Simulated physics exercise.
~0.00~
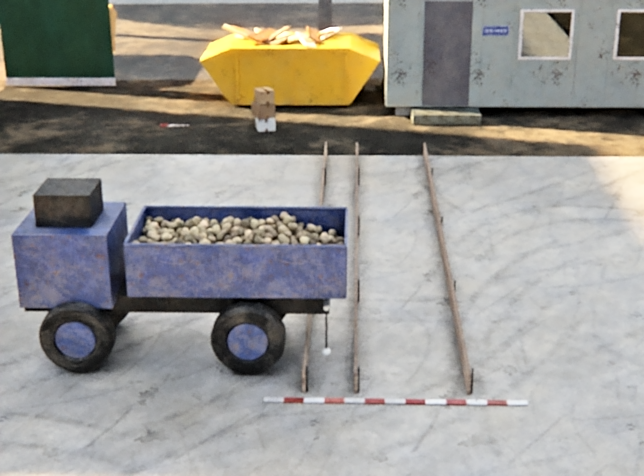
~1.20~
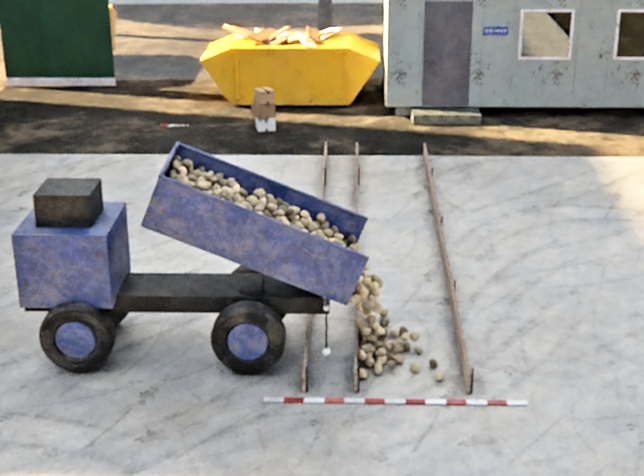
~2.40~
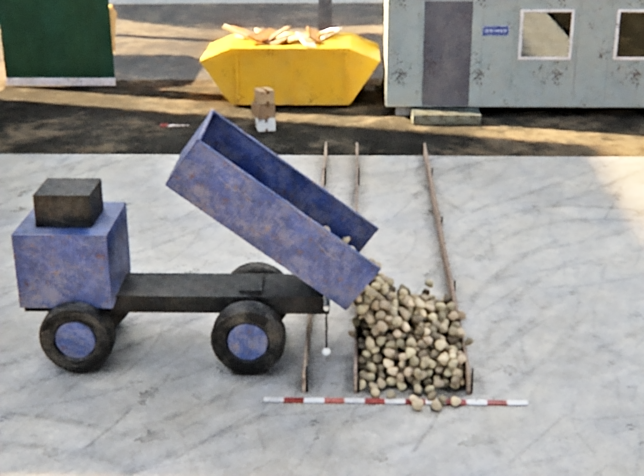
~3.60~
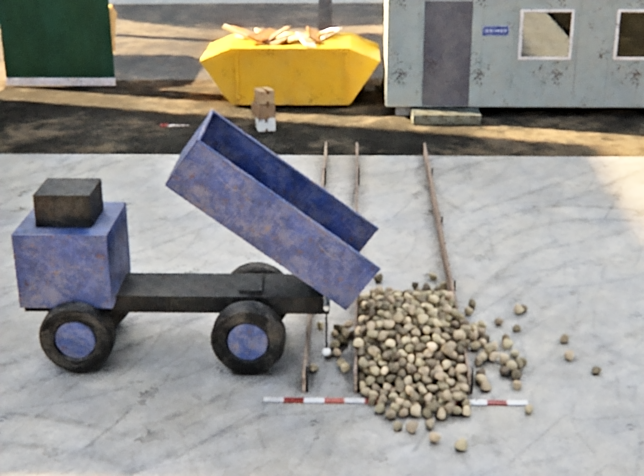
The footage shows a blue toy-like truck tipping its bed of rounded stones, which spill from the rear onto pale ground marked with thin planks. The bed empties and stays raised, leaving a heap mostly between two planks, with a few stones scattered to the right.
